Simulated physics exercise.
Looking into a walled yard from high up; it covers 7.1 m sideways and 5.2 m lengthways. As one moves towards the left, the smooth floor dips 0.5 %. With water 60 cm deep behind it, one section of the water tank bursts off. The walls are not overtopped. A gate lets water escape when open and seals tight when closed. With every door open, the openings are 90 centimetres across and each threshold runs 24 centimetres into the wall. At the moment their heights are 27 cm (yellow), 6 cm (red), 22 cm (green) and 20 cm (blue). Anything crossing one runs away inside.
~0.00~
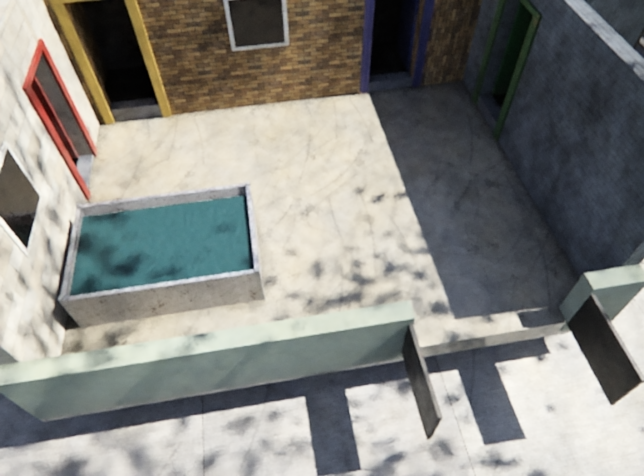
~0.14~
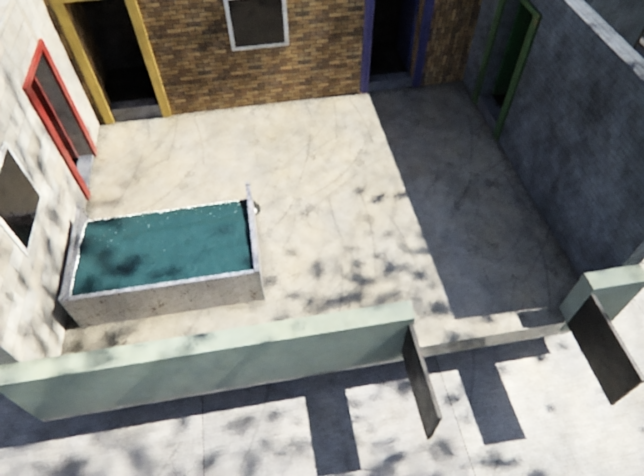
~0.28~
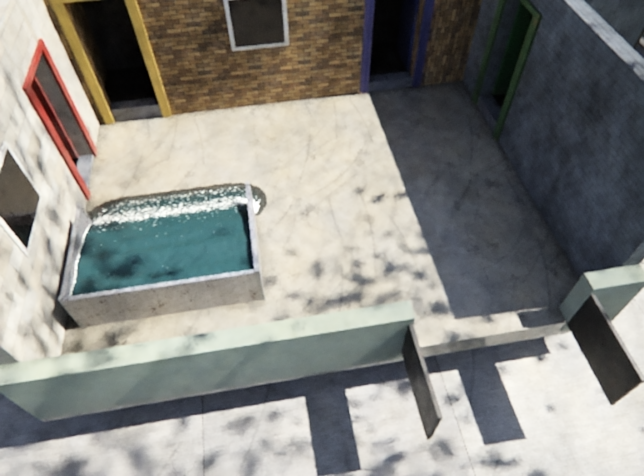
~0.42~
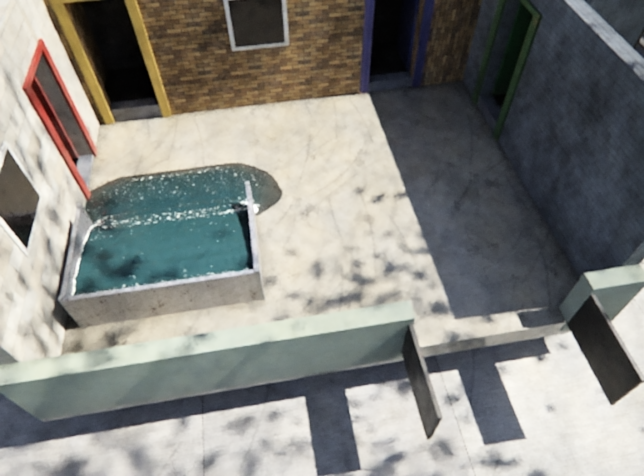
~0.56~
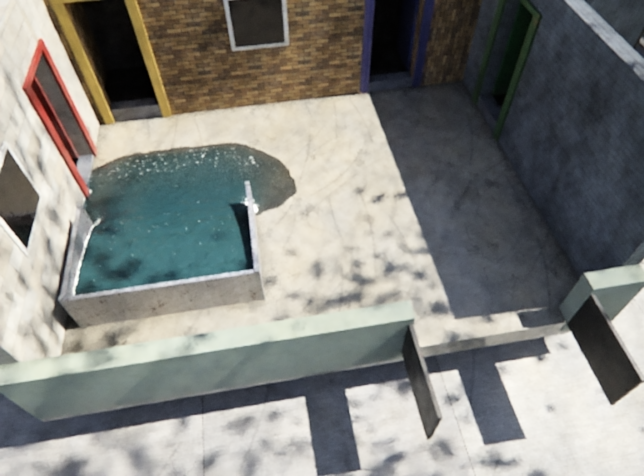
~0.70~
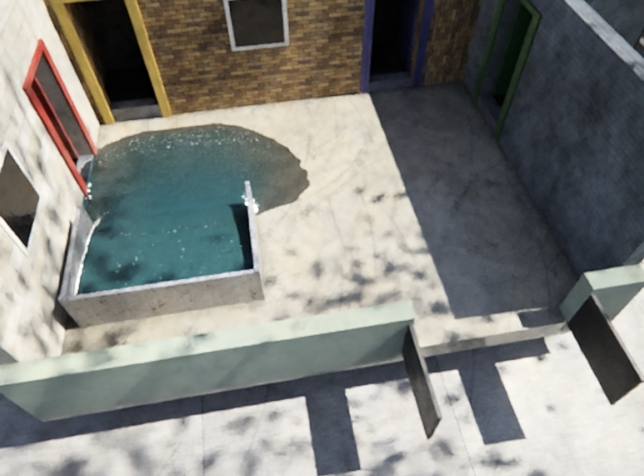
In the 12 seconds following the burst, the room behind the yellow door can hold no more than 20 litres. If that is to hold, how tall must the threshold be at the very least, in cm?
Close to 32 cm is just enough.
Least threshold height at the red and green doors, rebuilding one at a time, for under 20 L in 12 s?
About 17 cm at red and about 10.0 cm at green.
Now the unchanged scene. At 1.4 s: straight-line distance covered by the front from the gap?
Around 3.6 m from the gap.
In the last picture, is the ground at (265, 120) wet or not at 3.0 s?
At that moment it's submerged.
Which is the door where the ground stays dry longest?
Last in order comes the green door.
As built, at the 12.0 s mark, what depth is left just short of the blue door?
Some 4.0 centimetres.
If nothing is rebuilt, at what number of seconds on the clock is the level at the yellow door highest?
Roughly 1.8 s.
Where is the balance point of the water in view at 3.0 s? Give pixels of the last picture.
(205, 164) or so.
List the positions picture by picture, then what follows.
The first frame shows still water, 60 cm deep, in the water tank at (165, 240); the yellow door at (121, 72) is dry.
In the second frame, water pours out on the far side and has run 0.3 m, to a hidden place; about 8 cm deep outside, 60 cm at the back.
In the third frame, water pours out on the far side and has run 0.7 m, to a hidden place; about 11 cm deep outside, 59 cm at the back.
In the fourth frame, the gap is on the far side, the front 1.2 m out at (116, 183); the back of the water tank holds 53 cm.
In the fifth frame, the front is at (122, 160), 1.7 m from the gap on the far side; 4.8 m2 of floor is wet, 50 cm left at the back.
In the sixth frame, water pours out on the far side and has run 2.3 m, to (145, 136); about 7 cm deep outside, 48 cm at the back; 0.5 m in a straight line remain to the yellow door at (121, 72).
After 1.4 s water covers 30 % of the floor, deepest (40 cm) near (110, 127); 37 cm at the yellow door, 2 litres in over its 27 cm threshold.
After 3.0 s water covers 40 % of the floor, deepest (24 cm) near (110, 127); 23 cm at the yellow door, 47 litres in over its 27 cm threshold.
After 12.0 s water covers 95 % of the floor, deepest (8 cm) near (96, 148); 8 cm at the yellow door, 49 litres in over its 27 cm threshold.
At the yellow door as built, the water arrived by 0.9 s and peaked near 41 cm at 1.8 s.
With a threshold of 29 cm, 34 litres would have come in within the 12 s; with 39 cm, 1 litre. So under 20 litres takes about 32 cm.
